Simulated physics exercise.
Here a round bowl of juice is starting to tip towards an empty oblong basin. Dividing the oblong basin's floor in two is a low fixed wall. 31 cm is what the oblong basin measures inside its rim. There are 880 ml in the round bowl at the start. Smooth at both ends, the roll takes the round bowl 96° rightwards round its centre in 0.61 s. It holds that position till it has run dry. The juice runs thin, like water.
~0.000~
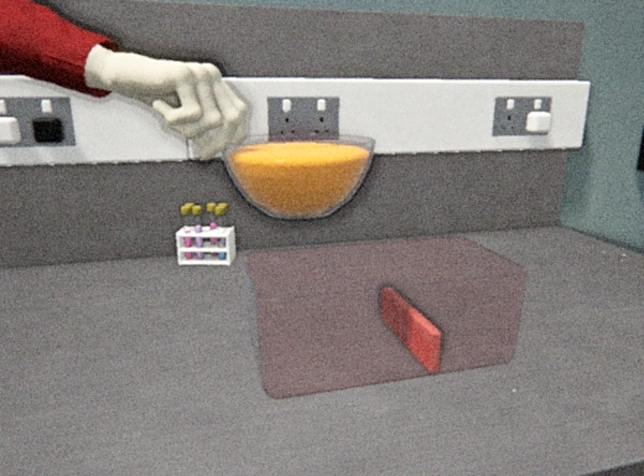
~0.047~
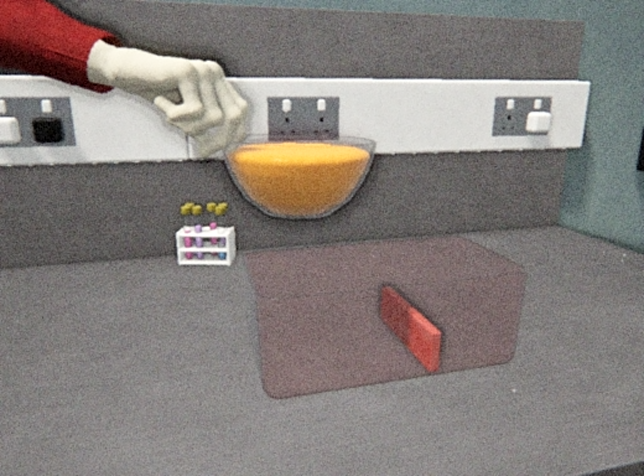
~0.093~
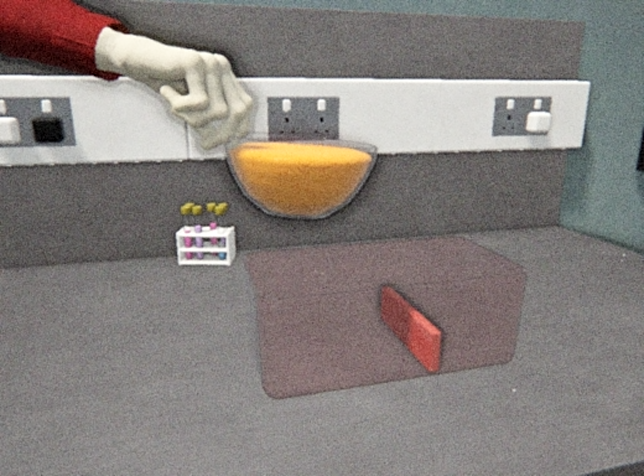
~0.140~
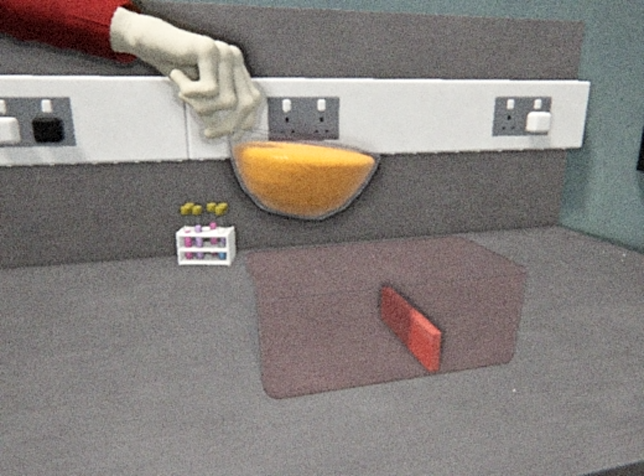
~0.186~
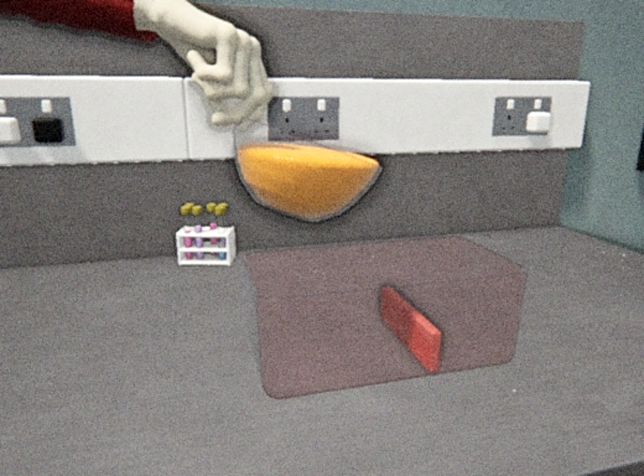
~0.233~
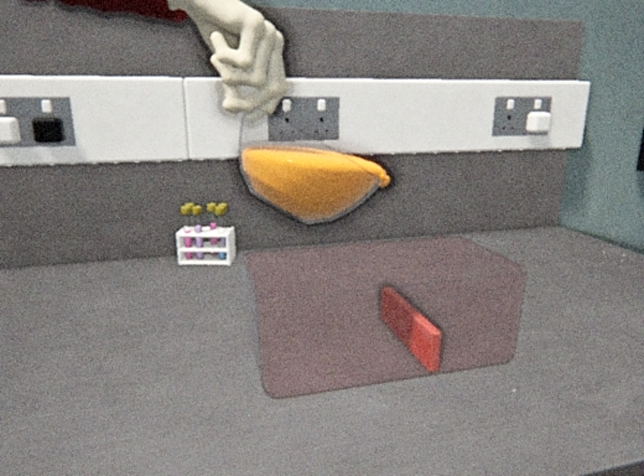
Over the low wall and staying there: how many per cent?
33 out of 100.
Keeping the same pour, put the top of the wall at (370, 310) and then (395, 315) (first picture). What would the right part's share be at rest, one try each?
80 in a hundred, followed by 50 in a hundred.
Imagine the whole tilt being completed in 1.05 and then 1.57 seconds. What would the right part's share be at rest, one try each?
Respectively 55 and 60 %.
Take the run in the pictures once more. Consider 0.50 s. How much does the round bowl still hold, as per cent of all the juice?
At that time about 18 in a hundred parts are still held.
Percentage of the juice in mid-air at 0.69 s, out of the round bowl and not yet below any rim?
Roughly 9 %.
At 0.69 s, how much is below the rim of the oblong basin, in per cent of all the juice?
Around 90 per cent of the whole.
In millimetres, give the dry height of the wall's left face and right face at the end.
I'd say some 30 mm on the left and some 32 mm on the right.
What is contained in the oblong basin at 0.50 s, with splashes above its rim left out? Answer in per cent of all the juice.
Around 54%.
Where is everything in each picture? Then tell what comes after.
The first frame shows tilt 0°; pouring edge (370, 140); surface from (225, 153) to (364, 149); the oblong basin's rim runs from (249, 276) to (493, 253); the wall's top is at (408, 309).
The second frame shows tilt 1°; pouring edge (370, 142); surface from (226, 152) to (364, 150).
The third frame shows tilt 5°; pouring edge (372, 147); surface from (227, 149) to (366, 153).
The fourth frame shows tilt 12°; pouring edge (374, 156); surface from (232, 147) to (368, 156).
The fifth frame shows tilt 20°; pouring edge (375, 167); surface from (237, 148) to (373, 160); 1 per cent is over the edge.
The sixth frame shows tilt 31°; pouring edge (374, 181); surface from (242, 151) to (367, 169); 6 per cent is over the edge.
Then, 0.50 s in, the tilt is 88° and 18 per cent is still to pour, 24 is left of the wall and 30 right of it.
Then, 0.69 s in, the tilt is 96° and 1 per cent is still to pour, 59 is left of the wall and 31 right of it.
Then, 0.89 s in, the tilt is 96° and 0 per cent is still to pour, 62 is left of the wall and 33 right of it.
Then, 1.11 s in, the tilt is 96° and 0 per cent is still to pour, 63 is left of the wall and 33 right of it.
Finally, 63 per cent lies left of the wall, 33 right of it and 4 outside.
